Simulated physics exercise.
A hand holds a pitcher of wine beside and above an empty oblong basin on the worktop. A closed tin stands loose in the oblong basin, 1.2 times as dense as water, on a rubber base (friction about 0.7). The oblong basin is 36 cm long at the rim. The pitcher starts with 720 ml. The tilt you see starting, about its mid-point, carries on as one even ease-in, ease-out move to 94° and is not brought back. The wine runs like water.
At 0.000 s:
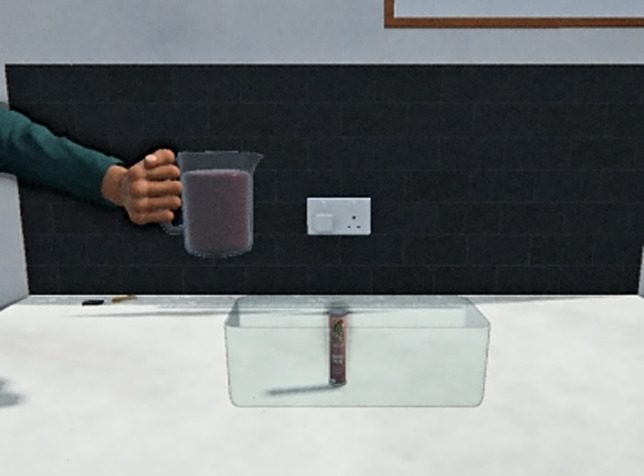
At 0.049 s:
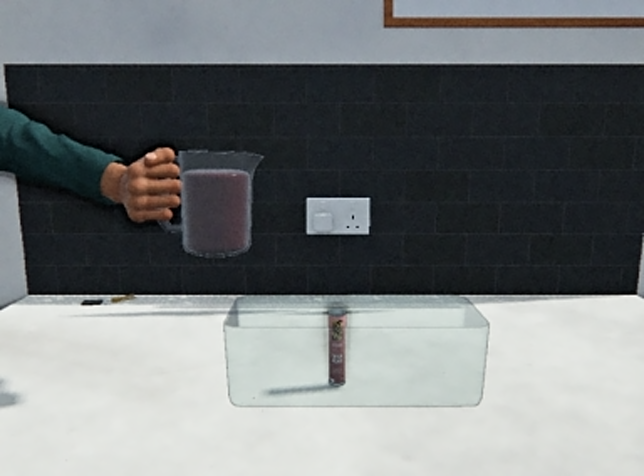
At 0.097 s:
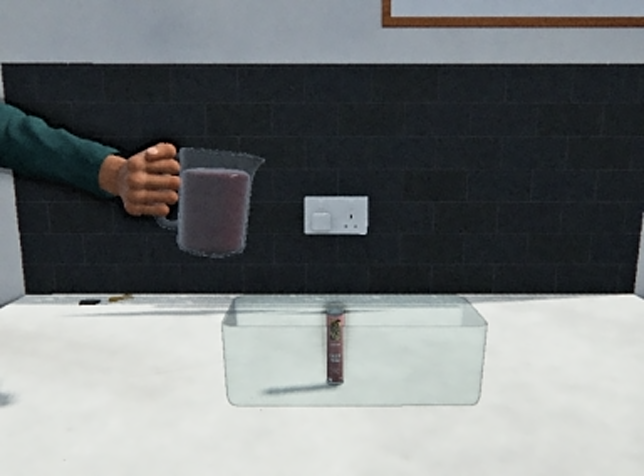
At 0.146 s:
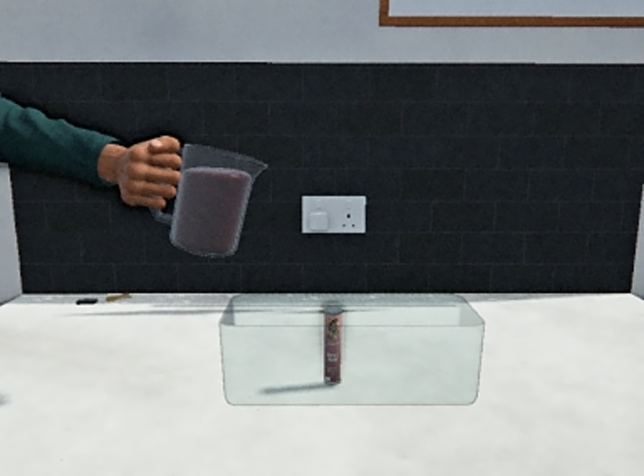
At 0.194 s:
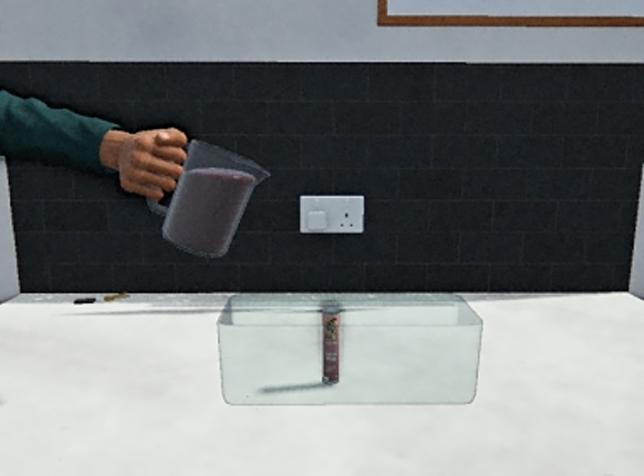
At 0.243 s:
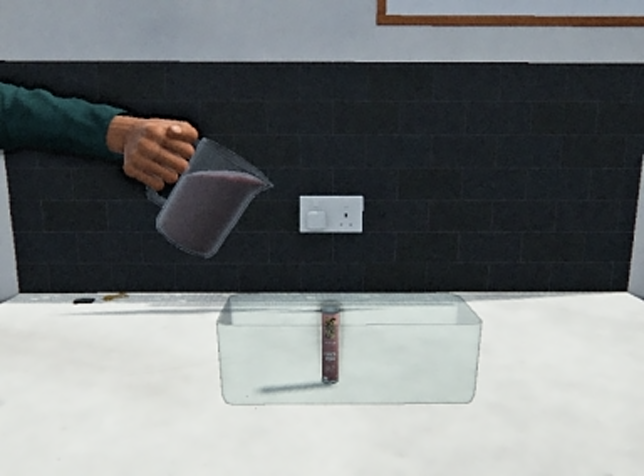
The footage shows a hand gripping a pitcher of wine by its handle, above and to the left of a clear oblong basin with a tin standing inside. The hand gradually tilts the pitcher rightward, its spout lowering.
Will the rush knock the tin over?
It falls.
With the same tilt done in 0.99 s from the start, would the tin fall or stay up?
Then it topples.
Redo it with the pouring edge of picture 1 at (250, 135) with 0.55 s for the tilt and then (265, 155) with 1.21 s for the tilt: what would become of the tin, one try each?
First it falls; then it goes over.
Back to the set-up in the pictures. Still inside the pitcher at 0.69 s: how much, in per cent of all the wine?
Some 36 per cent.
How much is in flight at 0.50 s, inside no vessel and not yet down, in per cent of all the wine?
Near 22 in a hundred.
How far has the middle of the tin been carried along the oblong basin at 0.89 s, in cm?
About 12 cm.
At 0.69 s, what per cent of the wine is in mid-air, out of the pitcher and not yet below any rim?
Some 24 per cent.
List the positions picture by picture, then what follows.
In the first picture, it leans 0°; its right rim is at (263, 155); the wine meets the walls at (185, 173) and (251, 173); the oblong basin's rim runs from (232, 312) to (478, 312); the tin's top is at (338, 315).
In the second picture, it leans 2°; its right rim is at (263, 156); the wine meets the walls at (185, 172) and (250, 173).
In the third picture, it leans 6°; its right rim is at (265, 159); the wine meets the walls at (185, 171) and (251, 173).
In the fourth picture, it leans 13°; its right rim is at (267, 165); the wine meets the walls at (184, 171) and (252, 174).
In the fifth picture, it leans 22°; its right rim is at (270, 174); the wine meets the walls at (180, 185) and (257, 176).
In the sixth picture, it leans 33°; its right rim is at (273, 186); the wine meets the walls at (175, 192) and (266, 180).
Then, 0.50 s in, the tilt is 88° and 72 per cent is still to pour; the tin stands where it began.
Then, 0.69 s in, the tilt is 94° and 36 per cent is still to pour; the tin leans 42°.
Then, 0.89 s in, the tilt is 94° and 15 per cent is still to pour; the tin lies on its side.
Then, 1.10 s in, the tilt is 94° and 6 per cent is still to pour; the tin lies on its side.
Finally, the tin lies on its side.
